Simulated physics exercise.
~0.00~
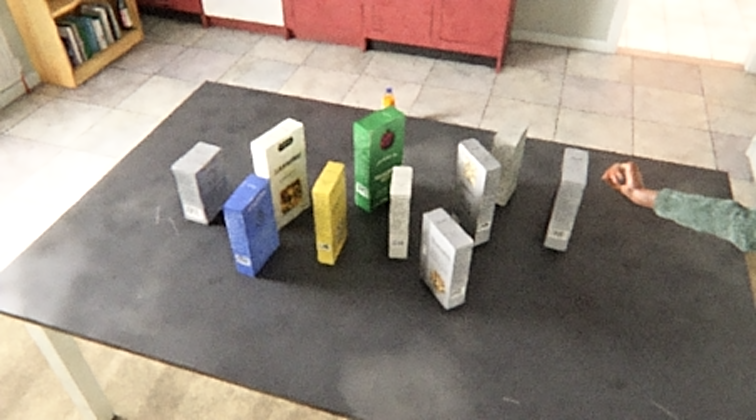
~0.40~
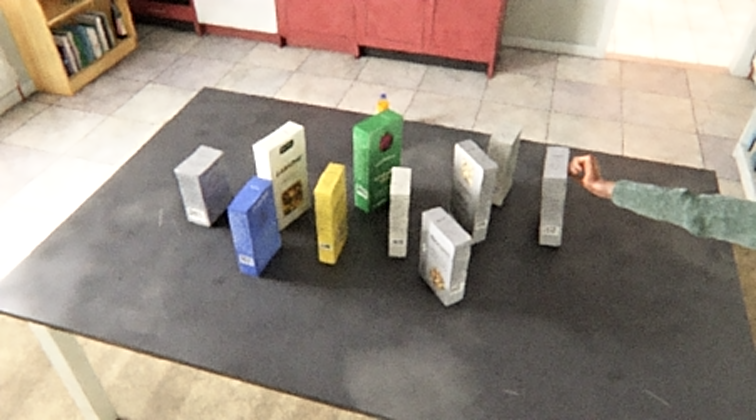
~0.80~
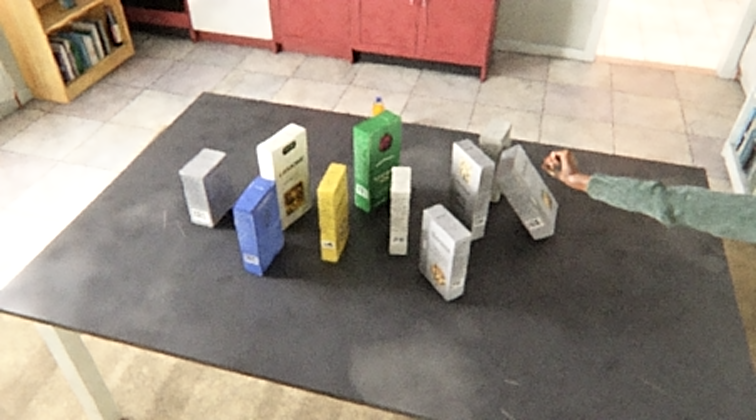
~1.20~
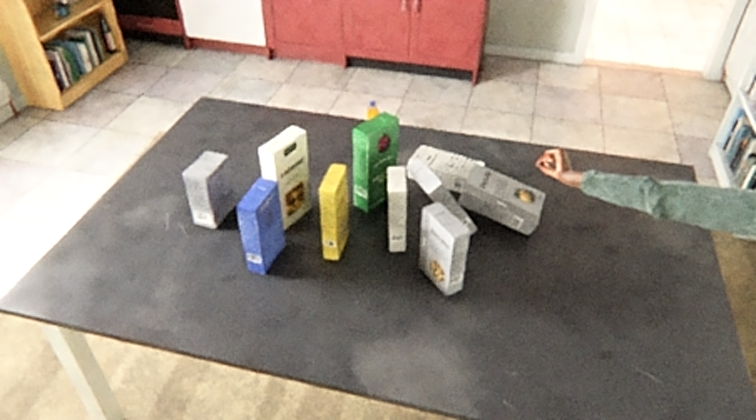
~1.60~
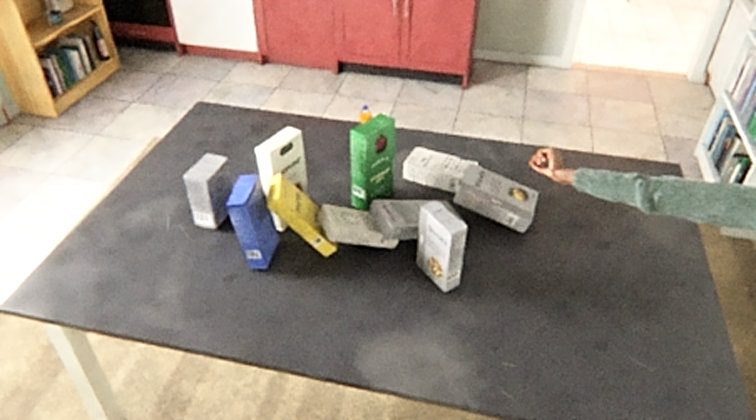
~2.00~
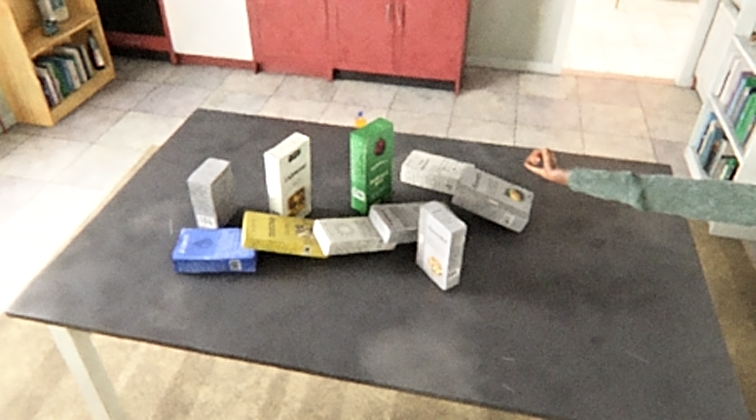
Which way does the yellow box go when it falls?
The yellow box goes to the left as it falls and ends up lying on the table.
